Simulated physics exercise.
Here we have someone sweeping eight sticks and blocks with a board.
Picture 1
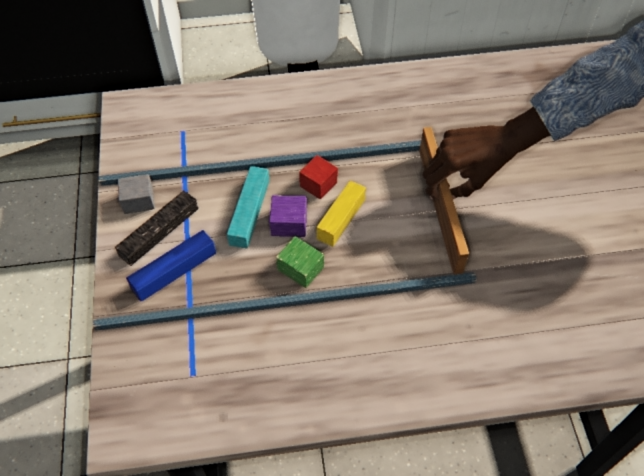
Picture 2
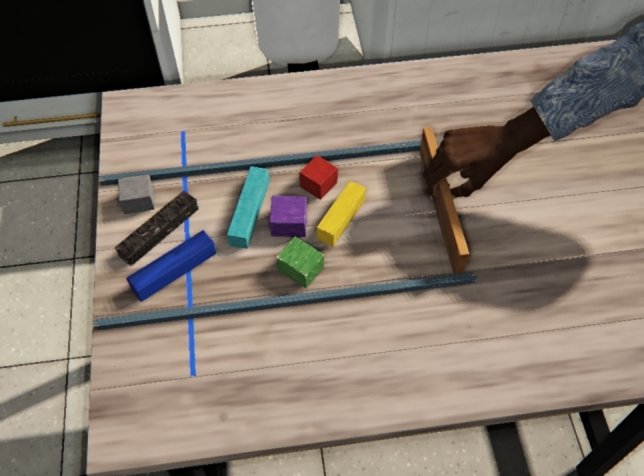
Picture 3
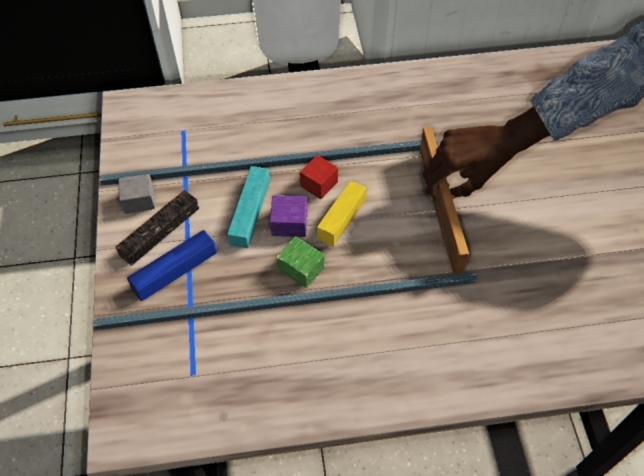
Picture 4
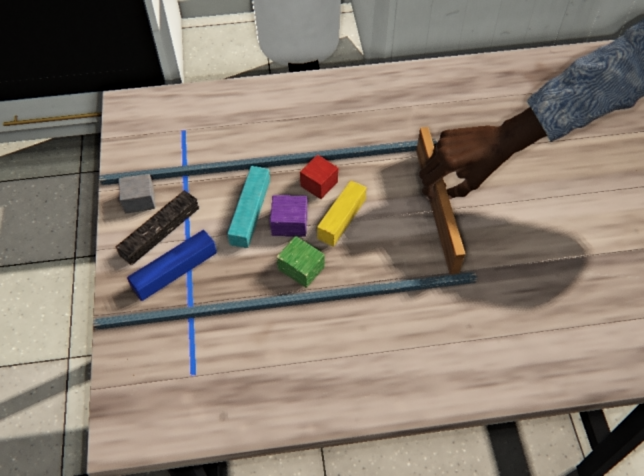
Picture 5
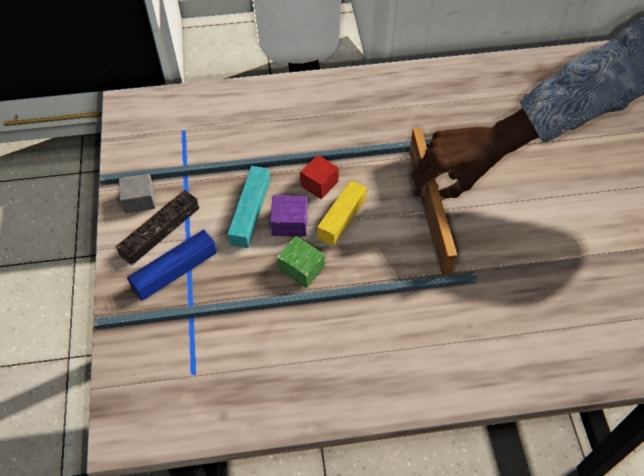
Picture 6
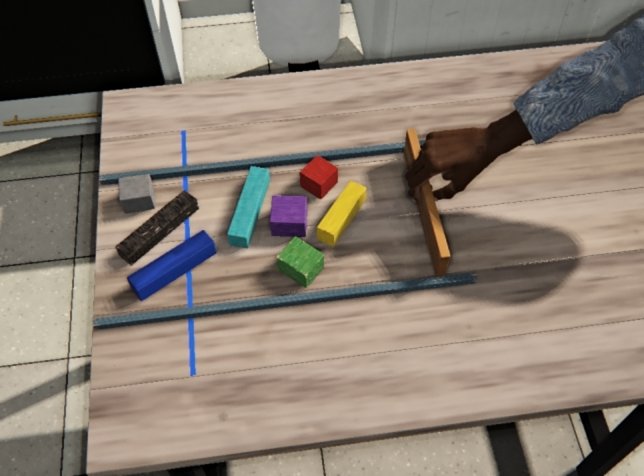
Hand holding a wooden board upright on a table, then sliding it slightly left towards eight still, coloured sticks and blocks.
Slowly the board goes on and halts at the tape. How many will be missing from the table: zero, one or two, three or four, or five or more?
The number that fall off is one or two.
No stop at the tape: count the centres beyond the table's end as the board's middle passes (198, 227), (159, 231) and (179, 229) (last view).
The counts: 0, 2 and 2.
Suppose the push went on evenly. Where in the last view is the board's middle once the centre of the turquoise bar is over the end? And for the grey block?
At (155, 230) for the turquoise bar; at (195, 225) for the grey block.
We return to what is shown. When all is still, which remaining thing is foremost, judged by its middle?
It is the black bar.
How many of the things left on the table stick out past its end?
2 of them.
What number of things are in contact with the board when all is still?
3 of them.
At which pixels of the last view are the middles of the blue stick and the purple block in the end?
About (105, 287), and the other about (149, 234).
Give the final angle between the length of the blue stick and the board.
Near 40 degrees.
Soon after, none off yet; grey block at rest near (137, 194); black bar at rest near (158, 227); blue stick at rest near (173, 265).
Then, none off yet; grey block at rest near (137, 194); black bar moving near (149, 228); blue stick moved a little near (152, 274).
At rest, the number that fall off is one or two; fallen, grey block.
